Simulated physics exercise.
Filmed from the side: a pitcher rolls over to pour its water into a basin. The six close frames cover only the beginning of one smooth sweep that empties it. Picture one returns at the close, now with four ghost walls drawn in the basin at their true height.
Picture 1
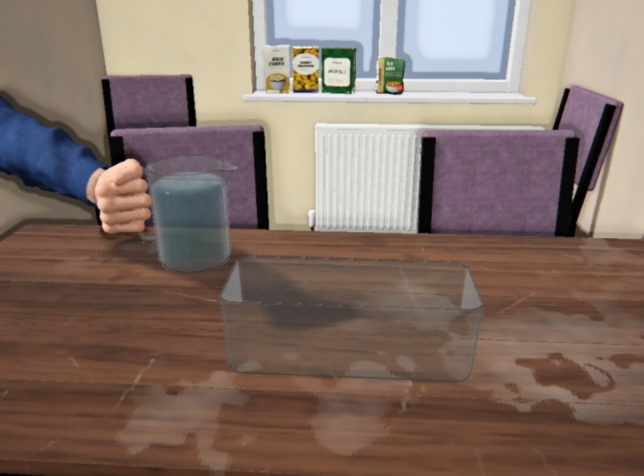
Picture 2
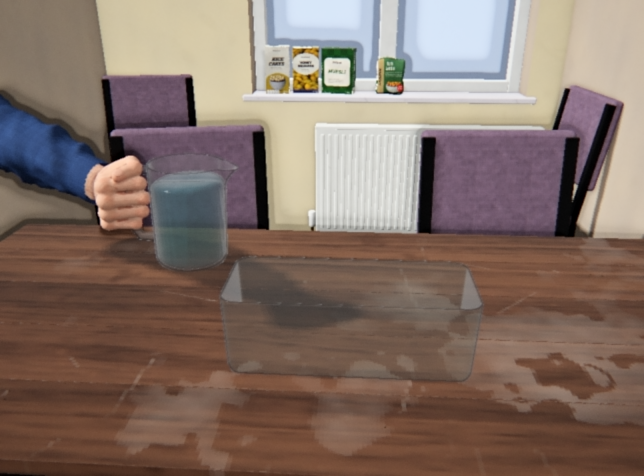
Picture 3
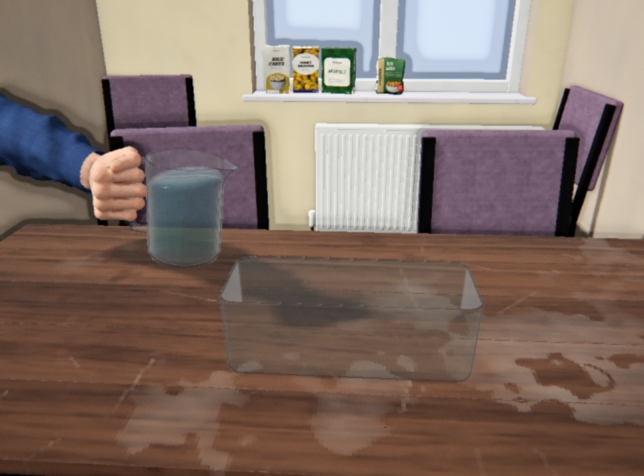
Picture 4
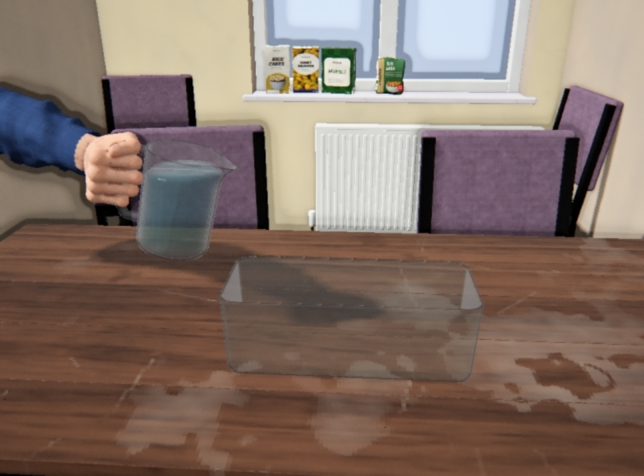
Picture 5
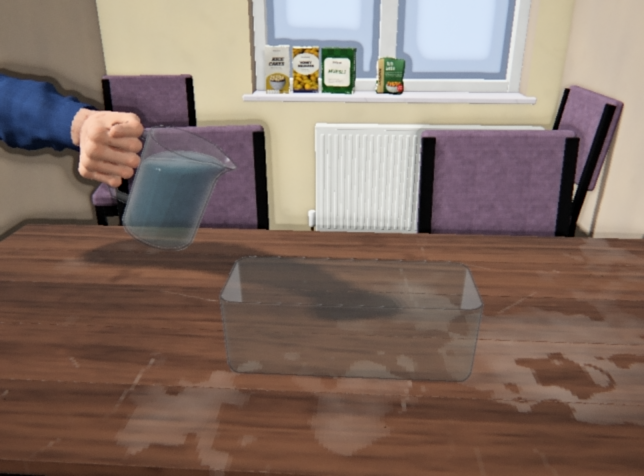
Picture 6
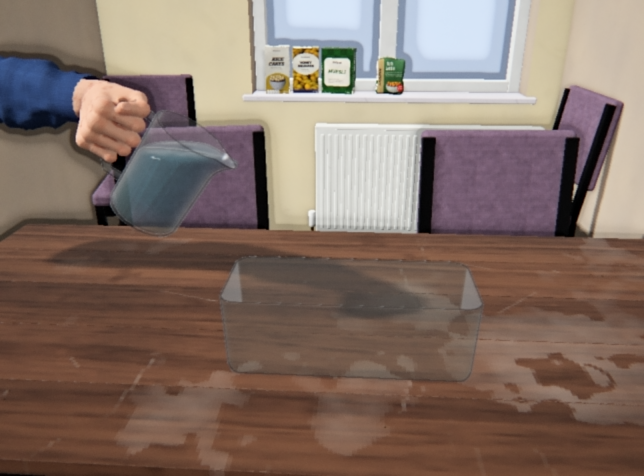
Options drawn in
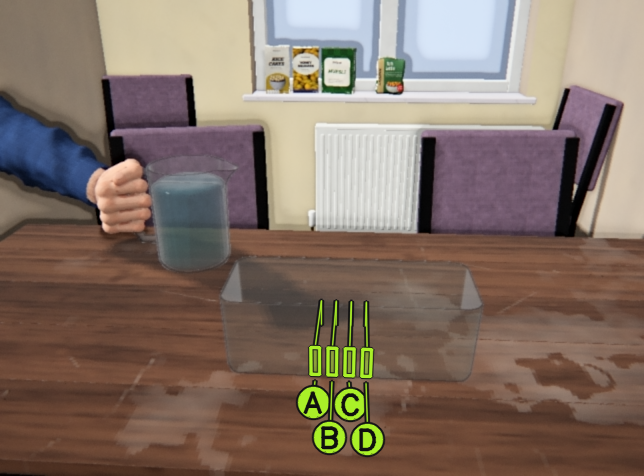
At first, a hand in a blue sleeve holds a clear pitcher of bluish water upright on a wooden table, to the left of an empty glass basin. The hand then lifts the pitcher slightly and tilts it steadily to the right, until water just reaches over its lip.
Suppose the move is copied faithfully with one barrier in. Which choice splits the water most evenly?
Slot B.
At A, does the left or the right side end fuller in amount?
More ends on the right.
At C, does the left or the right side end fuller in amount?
The left one.
On the marked copy, A at (315, 381); B at (331, 381); C at (348, 382); D at (366, 383).
For slot A, about 17 % ends left of the wall and 80 % right of it; 3 % is lost outside.
For slot B, about 49 % ends left of the wall and 48 % right of it; 3 % is lost outside.
For slot C, about 78 % ends left of the wall and 16 % right of it; 6 % is lost outside.
For slot D, about 86 % ends left of the wall and 7 % right of it; 7 % is lost outside.
